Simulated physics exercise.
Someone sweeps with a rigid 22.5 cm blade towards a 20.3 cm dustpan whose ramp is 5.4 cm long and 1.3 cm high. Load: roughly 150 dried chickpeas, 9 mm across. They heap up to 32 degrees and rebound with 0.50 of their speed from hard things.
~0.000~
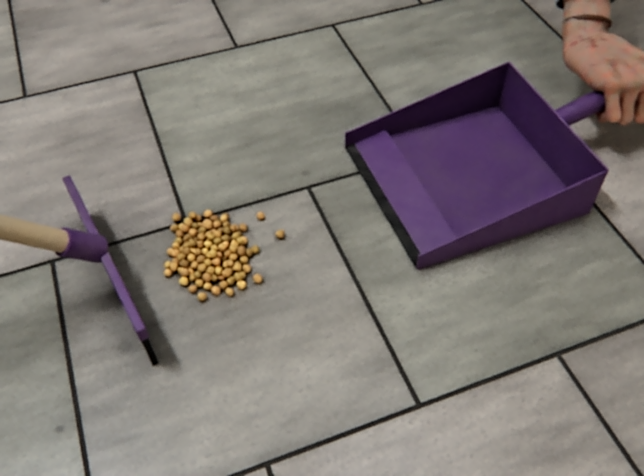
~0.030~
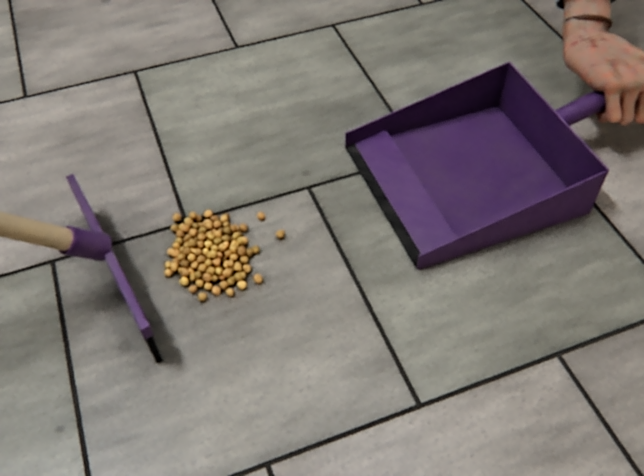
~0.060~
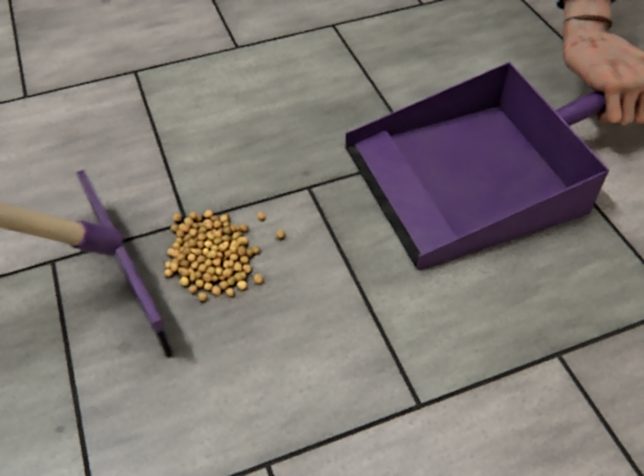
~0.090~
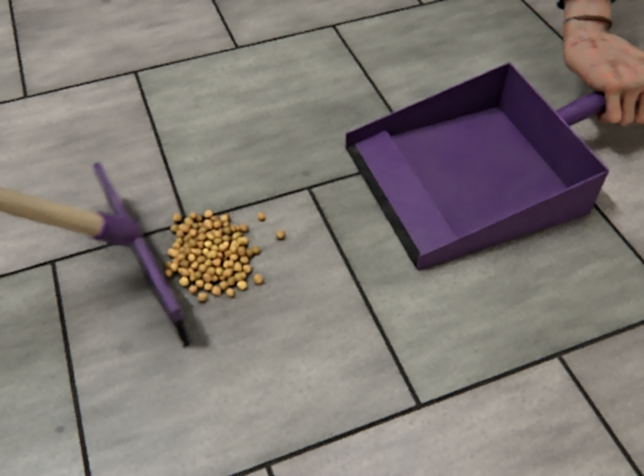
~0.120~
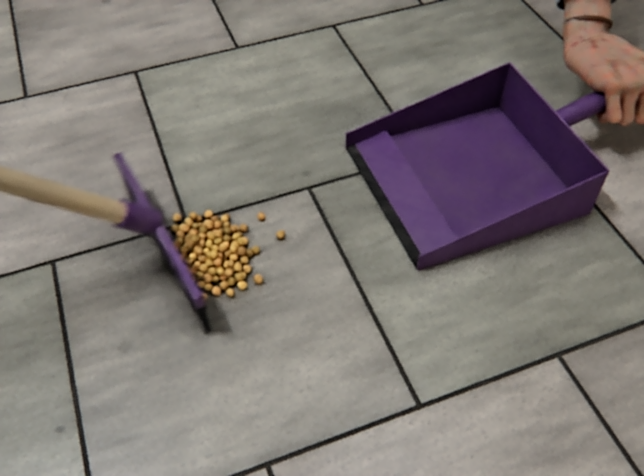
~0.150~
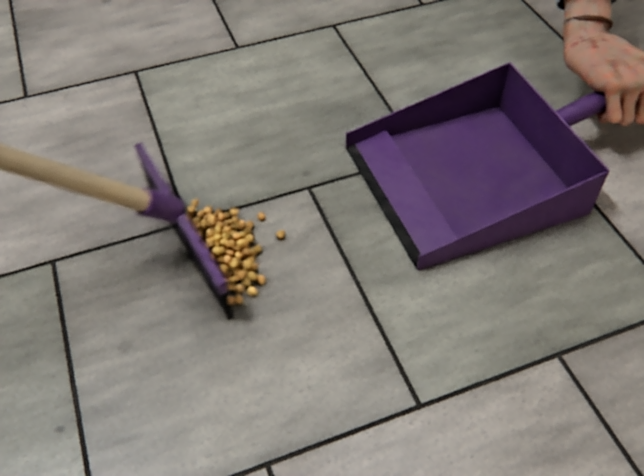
A floor of grey-green rectangular tiles with dark joints is seen from above at an angle, and the view stays still. A heap of small golden-tan chickpeas lies left of centre, with a purple blade on a pale wooden handle at left and a hand holding a purple dustpan at upper right. The blade slides rightward, slowly then faster, meets the heap and pushes it a short way across the tile.
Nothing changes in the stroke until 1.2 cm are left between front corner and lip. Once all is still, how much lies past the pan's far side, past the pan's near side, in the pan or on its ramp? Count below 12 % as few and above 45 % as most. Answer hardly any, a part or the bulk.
Past the pan's far side: A part; past the pan's near side: Hardly any; in the pan or on its ramp: A part.
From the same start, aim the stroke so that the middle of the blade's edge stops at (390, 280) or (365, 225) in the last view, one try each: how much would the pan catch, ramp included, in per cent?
Some 20 and 35 per cent.
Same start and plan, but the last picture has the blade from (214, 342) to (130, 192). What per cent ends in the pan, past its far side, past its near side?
Pan 5, far 0, near 15.
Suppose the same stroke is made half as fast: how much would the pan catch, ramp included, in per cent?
In that case some 30 per cent.
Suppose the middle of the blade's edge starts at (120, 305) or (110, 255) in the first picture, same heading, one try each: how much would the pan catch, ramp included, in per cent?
About 35 and 35 per cent.
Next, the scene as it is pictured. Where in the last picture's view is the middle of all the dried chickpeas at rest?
Around (362, 167).
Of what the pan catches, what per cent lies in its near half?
Some 20 per cent.
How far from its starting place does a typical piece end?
Roughly 22 cm.
Then, at 0.28 s, middle of the blade 12 cm from the lip; 0 % over the lip, far side 5 %, near side 0 %.
After 0.36 s, middle of the blade 5 cm from the lip; 0 % over the lip, far side 15 %, near side 5 %.
After 0.59 s, middle of the blade 3 cm from the lip; 35 % over the lip, far side 20 %, near side 5 %.
In the end, at 1.1 s, far side 20 %, near side 5 %, pan 35 %, in front of the lip or behind the blade 45 %.
